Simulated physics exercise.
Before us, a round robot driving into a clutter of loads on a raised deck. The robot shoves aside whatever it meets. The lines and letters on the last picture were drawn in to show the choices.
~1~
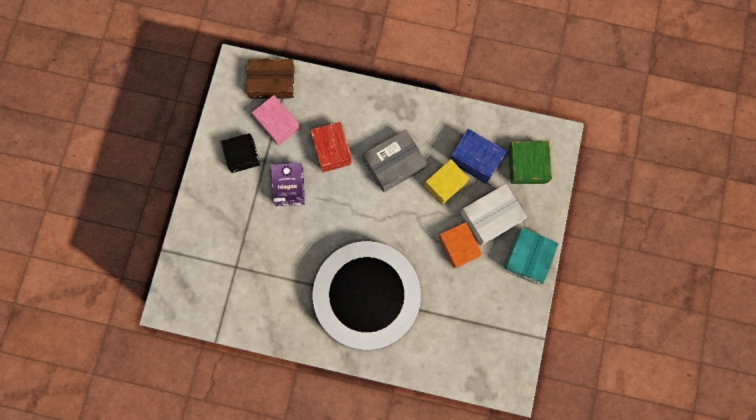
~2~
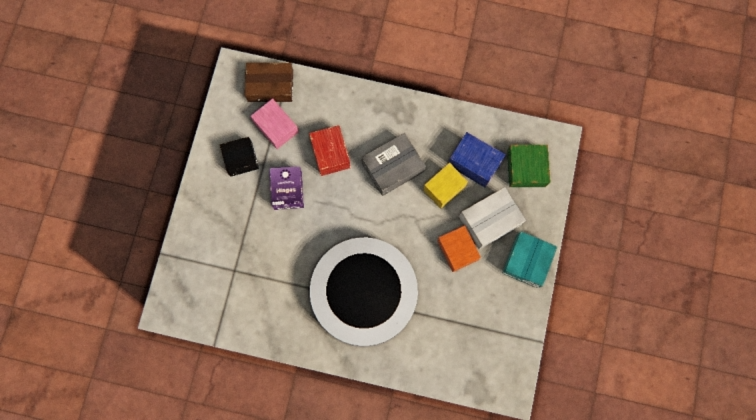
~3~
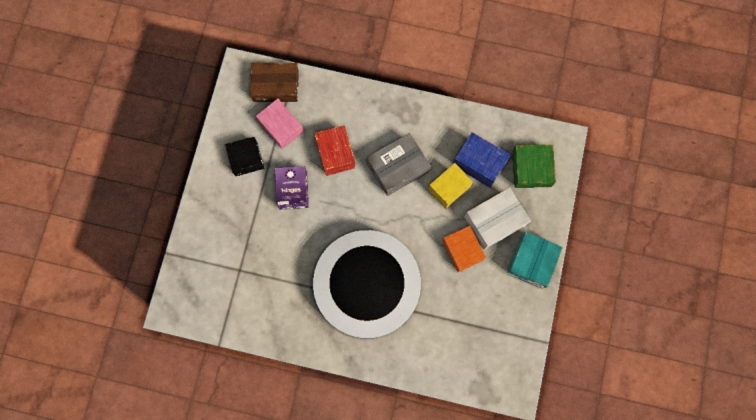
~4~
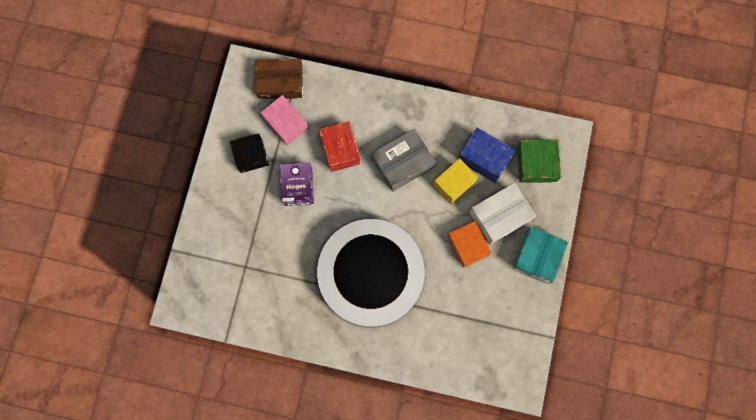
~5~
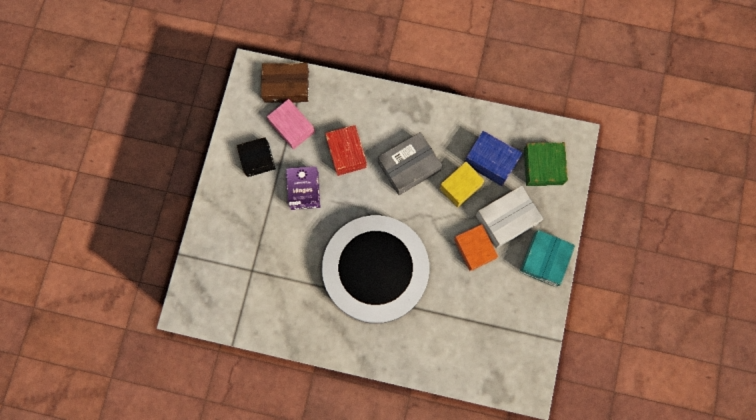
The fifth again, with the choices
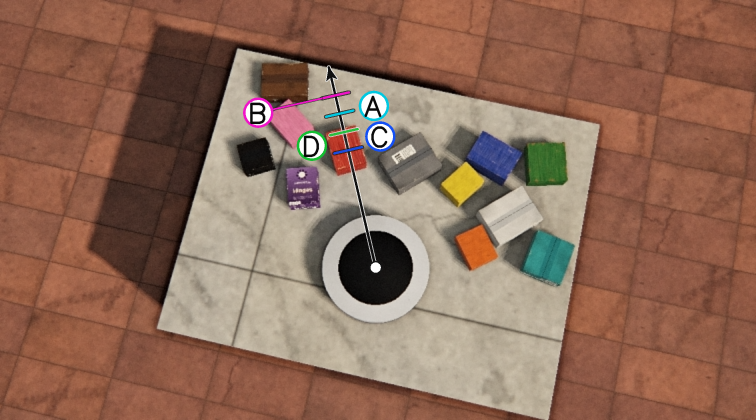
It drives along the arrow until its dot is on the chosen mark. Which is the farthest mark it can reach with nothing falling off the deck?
It can go as far as D.
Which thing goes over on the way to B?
The red crate.
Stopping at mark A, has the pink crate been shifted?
Yes.
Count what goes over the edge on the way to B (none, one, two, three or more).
In all, one.
On the marked copy, A at (340, 114); B at (336, 95); C at (348, 150); D at (344, 132); the arrow from (376, 268) to (329, 67); the white dot at (376, 268).
Following D. Soon after the start, robot (364, 220); grey parcel (412, 155); purple box (300, 186).
Later, robot (353, 171); red crate (337, 106); grey parcel (421, 140).
In the end, robot (345, 137); red crate (329, 73); black box (252, 156); nothing has fallen.
As for the rest, A drops the red crate; B drops the red crate; C is safe but short.
